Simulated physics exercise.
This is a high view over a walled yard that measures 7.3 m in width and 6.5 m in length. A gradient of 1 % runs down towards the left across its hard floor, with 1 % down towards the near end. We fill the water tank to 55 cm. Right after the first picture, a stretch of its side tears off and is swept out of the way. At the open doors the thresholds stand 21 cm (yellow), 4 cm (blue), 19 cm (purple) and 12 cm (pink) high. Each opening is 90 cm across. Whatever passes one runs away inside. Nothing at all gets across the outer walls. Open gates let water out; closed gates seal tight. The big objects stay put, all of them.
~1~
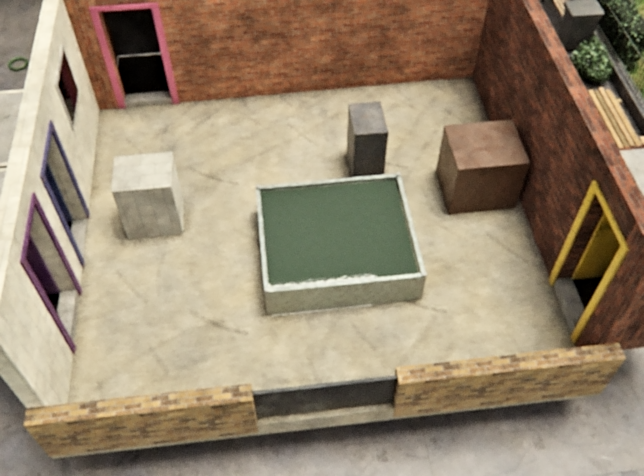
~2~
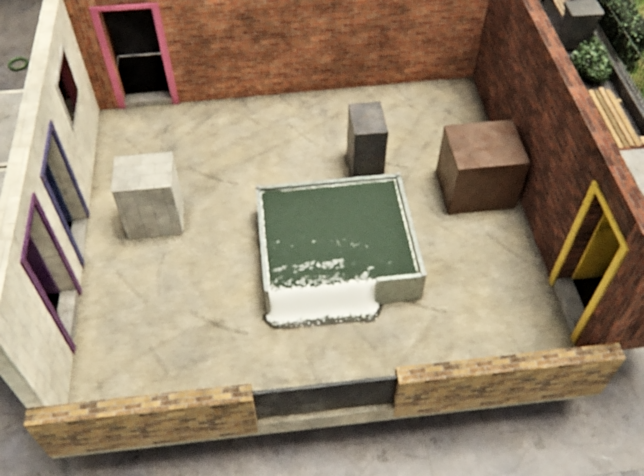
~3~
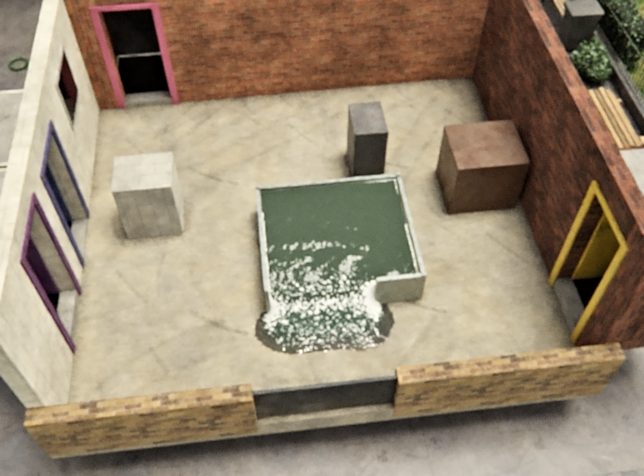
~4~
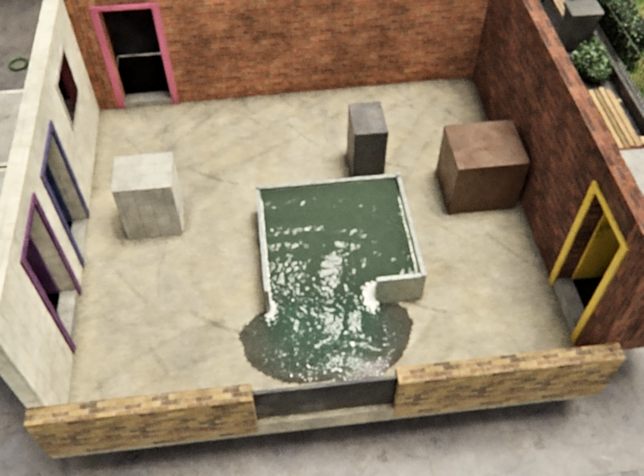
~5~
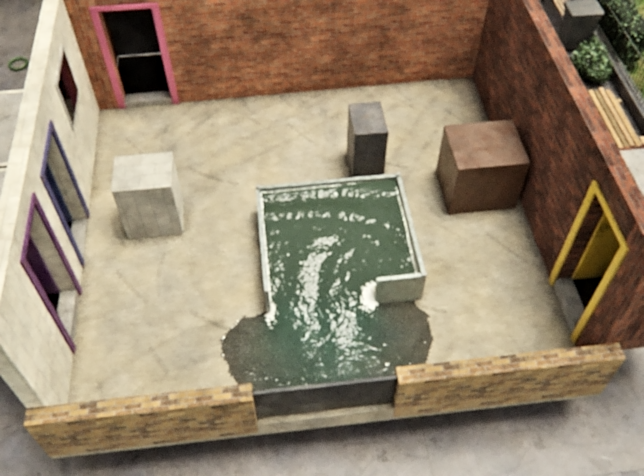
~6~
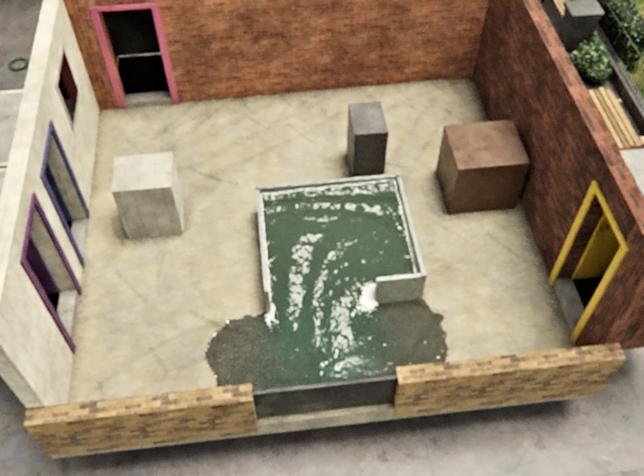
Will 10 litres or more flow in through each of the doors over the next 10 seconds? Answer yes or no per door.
Yellow door: No, blue door: Yes, purple door: No, pink door: No.
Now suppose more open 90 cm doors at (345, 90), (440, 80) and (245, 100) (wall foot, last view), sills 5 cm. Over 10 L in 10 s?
Door 1: Lower; door 2: Lower; door 3: Lower.
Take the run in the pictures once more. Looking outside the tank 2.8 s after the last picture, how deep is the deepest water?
I'd say near 30 centimetres.
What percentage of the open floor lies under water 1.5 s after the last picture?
Near 25 per cent is wet.
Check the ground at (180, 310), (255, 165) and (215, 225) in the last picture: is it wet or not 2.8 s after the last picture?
First spot submerged, second not yet wet, third not yet wet.
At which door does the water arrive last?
It is the pink one.
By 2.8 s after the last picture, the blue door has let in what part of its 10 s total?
By then it's near 0% of the total.
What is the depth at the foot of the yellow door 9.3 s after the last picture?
Roughly 6.0 centimetres.
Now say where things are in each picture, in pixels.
The water tank at (337, 232) is whole and still, 55 cm deep, in the first frame.
The front is at (270, 320), 0.8 m from the gap at (323, 300); 0.2 m2 of floor is under water; 55 cm left at the back of the water tank, in the second frame.
The front is at (382, 336), 1.0 m from the gap at (323, 301); 1.0 m2 of floor is under water; 55 cm left at the back of the water tank, in the third frame.
Water pours out at (323, 301) and has run 1.3 m, to (394, 357); typically 8 cm deep outside, 55 cm at the water tank's back, in the fourth frame.
The front is at a hidden place, 1.7 m from the gap at (323, 301); 3.3 m2 of floor is under water; 52 cm left at the back of the water tank, in the fifth frame.
The front is at a hidden place, 2.0 m from the gap at (323, 301); 3.7 m2 of floor is under water; 46 cm left at the back of the water tank, in the sixth frame.
Then, 0.7 s after the last picture water covers 10 % of the floor and is deepest (43 cm) near (316, 401); yellow door not reached, blue door not reached, purple door not reached, pink door not reached.
Then, 1.5 s after the last picture water covers 25 % of the floor and is deepest (41 cm) near (66, 430); yellow door 7 cm at the sill, 0 L in, blue door not reached, purple door not reached, pink door not reached.
Then, 2.8 s after the last picture water covers 40 % of the floor and is deepest (30 cm) near (66, 430); yellow door 18 cm at the sill, 0 L in, blue door 6 cm at the sill, 0 L in, purple door 18 cm at the sill, 0 L in, pink door not reached.
Then, 5.3 s after the last picture water covers 60 % of the floor and is deepest (18 cm) near (66, 430); yellow door 10 cm at the sill, 0 L in, blue door 7 cm at the sill, 9 L in, purple door 12 cm at the sill, 1 L in, pink door 11 cm at the sill, 0 L in.
Then, 9.3 s after the last picture water covers 95 % of the floor and is deepest (13 cm) near (66, 430); yellow door 6 cm at the sill, 0 L in, blue door 7 cm at the sill, 52 L in, purple door 8 cm at the sill, 1 L in, pink door 6 cm at the sill, 1 L in.
